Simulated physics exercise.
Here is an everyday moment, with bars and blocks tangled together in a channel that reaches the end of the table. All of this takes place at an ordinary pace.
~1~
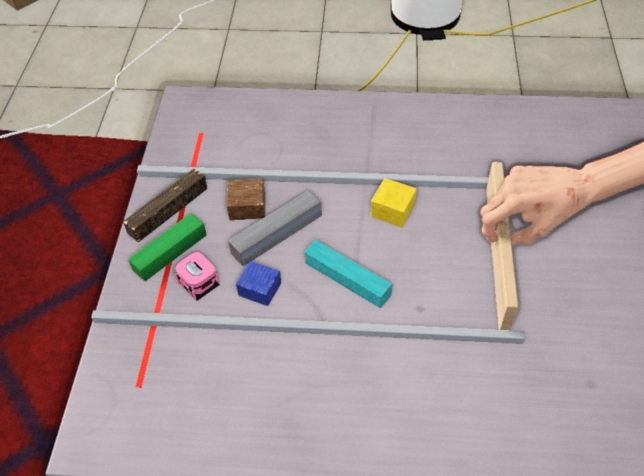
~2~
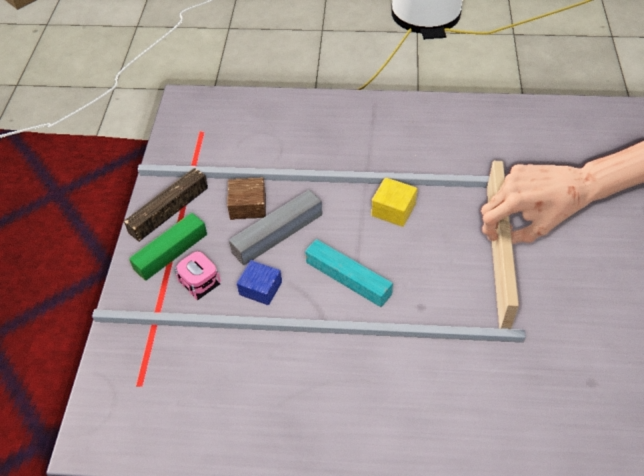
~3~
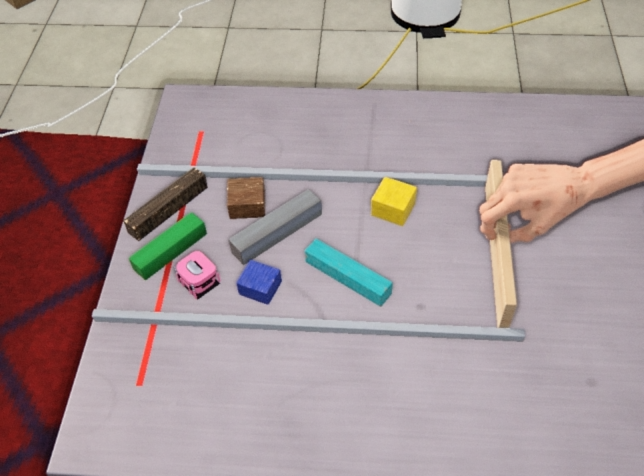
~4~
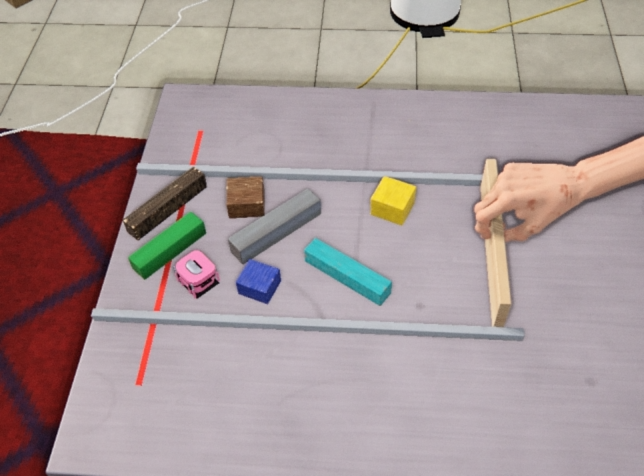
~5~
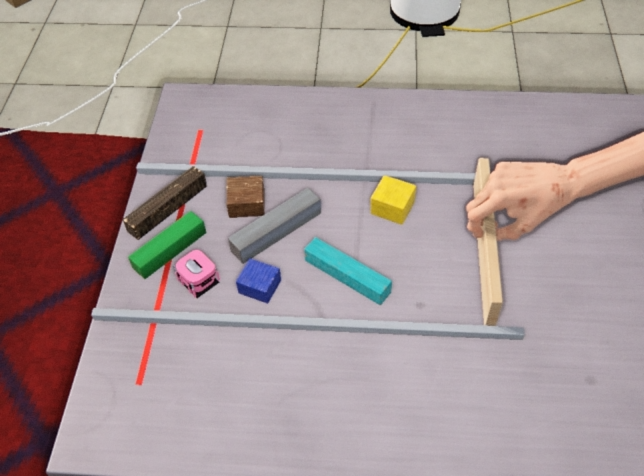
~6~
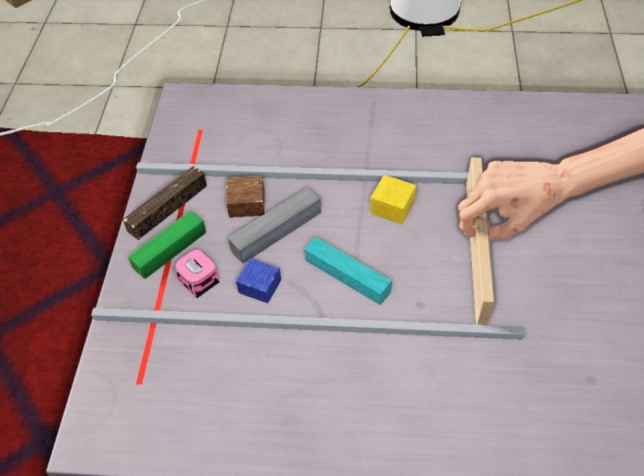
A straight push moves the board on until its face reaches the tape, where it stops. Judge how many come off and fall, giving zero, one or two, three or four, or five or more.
Most likely the ones that land below will number more than a pair, under five.
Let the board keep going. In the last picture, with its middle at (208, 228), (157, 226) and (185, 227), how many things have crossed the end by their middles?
In order of the places given, that's 1, 5 and 3.
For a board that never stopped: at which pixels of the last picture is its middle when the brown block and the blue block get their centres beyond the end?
I'd say about (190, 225) for the first one and about (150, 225) for the second.
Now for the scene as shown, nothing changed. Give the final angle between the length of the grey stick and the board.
The angle comes out near 10 degrees.
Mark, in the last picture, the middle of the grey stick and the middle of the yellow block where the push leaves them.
Same order as the question: First (120, 225), second (164, 196).
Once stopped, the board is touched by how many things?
Contact count: 2.
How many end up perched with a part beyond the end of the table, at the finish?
Number: 1.
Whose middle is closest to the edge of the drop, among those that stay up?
The grey stick is it.
Early on, none off yet; black bar at rest near (166, 202); green stick at rest near (168, 244); pink case at rest near (197, 273).
A while later, none off yet; black bar moving near (156, 202); green stick at rest near (166, 244); pink case travelled a little near (183, 281).
Finally, the number that fall off is three or four; lost, brown block, pink case, green stick and black bar.
